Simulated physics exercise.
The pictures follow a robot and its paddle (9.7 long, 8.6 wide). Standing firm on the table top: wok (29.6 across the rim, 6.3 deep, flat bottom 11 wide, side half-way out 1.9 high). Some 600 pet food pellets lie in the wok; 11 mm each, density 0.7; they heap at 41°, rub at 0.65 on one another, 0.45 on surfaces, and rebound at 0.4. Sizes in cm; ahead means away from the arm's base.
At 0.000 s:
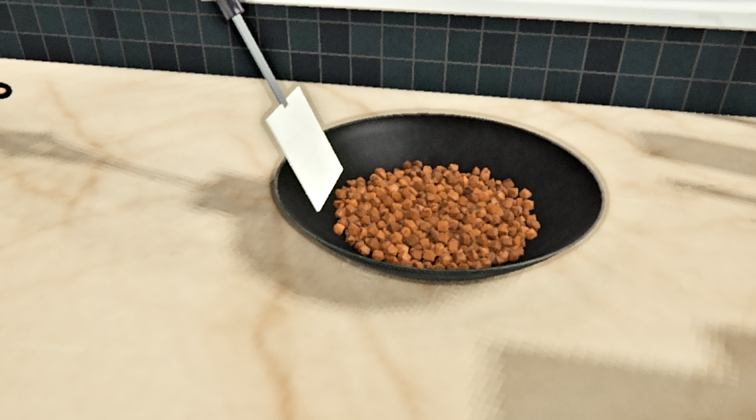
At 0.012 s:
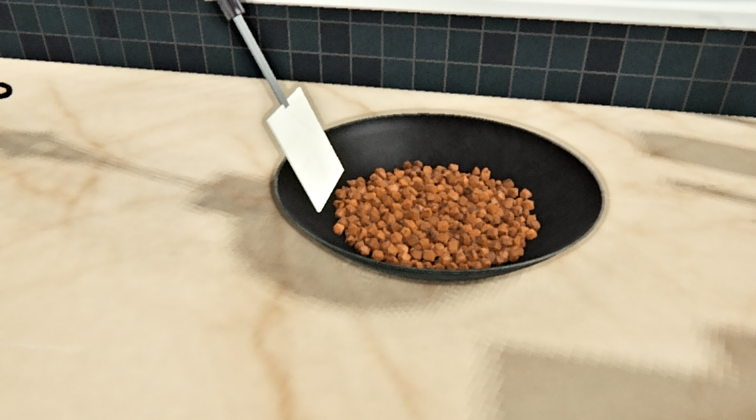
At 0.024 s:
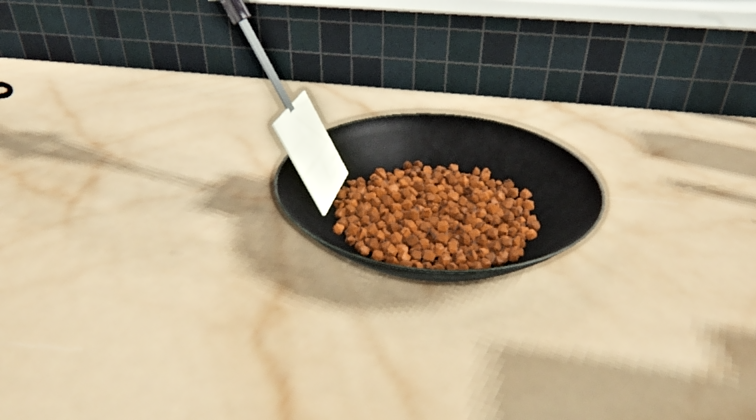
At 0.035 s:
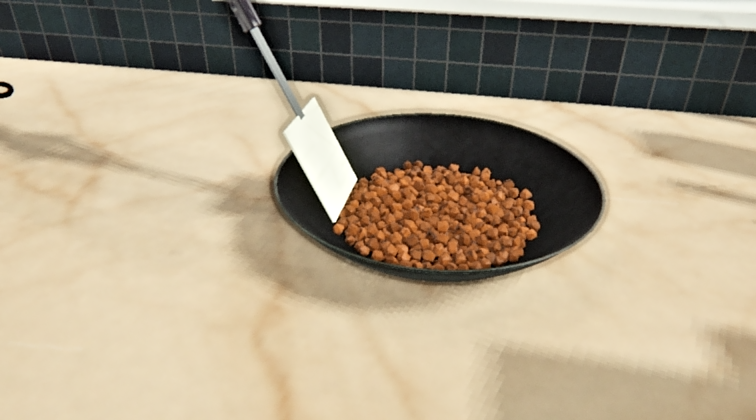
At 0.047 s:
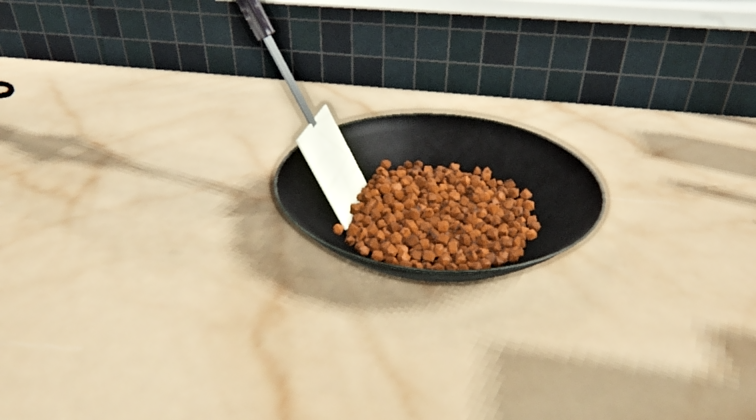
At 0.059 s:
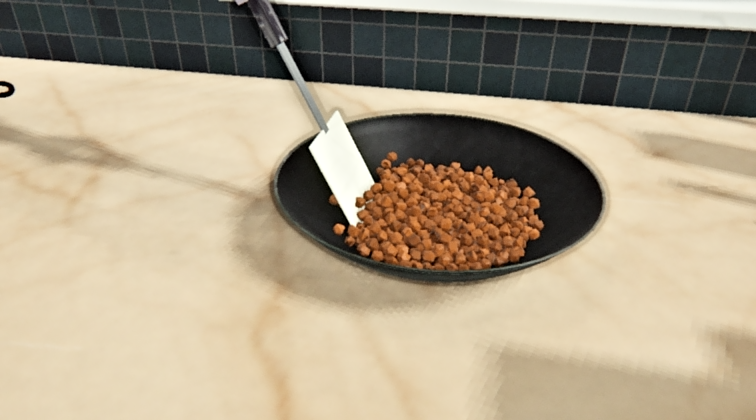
On a pale marble-look countertop, a white paddle dipped into a black wok from the left and pushed rightward into the brown pellets, nudging the near edge of the pile, which bunched up slightly.
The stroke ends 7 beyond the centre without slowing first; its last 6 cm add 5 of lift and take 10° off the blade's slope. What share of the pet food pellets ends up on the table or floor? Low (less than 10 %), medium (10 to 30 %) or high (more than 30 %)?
Share on the table or floor: Medium (10 to 30 %).
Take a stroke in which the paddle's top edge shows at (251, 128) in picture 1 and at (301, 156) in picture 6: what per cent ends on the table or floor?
About 20 per cent.
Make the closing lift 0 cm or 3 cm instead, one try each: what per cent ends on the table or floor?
Some 20 and 20 per cent.
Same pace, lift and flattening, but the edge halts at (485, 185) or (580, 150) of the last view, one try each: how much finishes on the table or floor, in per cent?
About 5 and 45 per cent.
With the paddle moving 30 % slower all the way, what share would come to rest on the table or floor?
In that case some 10 per cent.
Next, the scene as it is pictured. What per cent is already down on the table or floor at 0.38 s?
About 10 per cent.
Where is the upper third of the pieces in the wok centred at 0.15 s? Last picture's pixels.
Around (522, 197).
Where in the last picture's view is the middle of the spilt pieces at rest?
Around (714, 263).
By 0.11 s, sloping 64°, highest piece 8 above the table; 595 in the wok.
By 0.15 s, sloping 61°, highest piece 18 above the table; 593 in the wok, 2 on the blade or in flight.
By 0.38 s, sloping 54°, highest piece 32 above the table; 481 in the wok, 59 on the table or floor, 55 on the blade or in flight.
By 1.43 s, sloping 54°, highest piece 7 above the table; 480 in the wok, 115 on the table or floor.
Final count, 480 in the wok, 115 on the table or floor. That is 19 % on the table or floor.
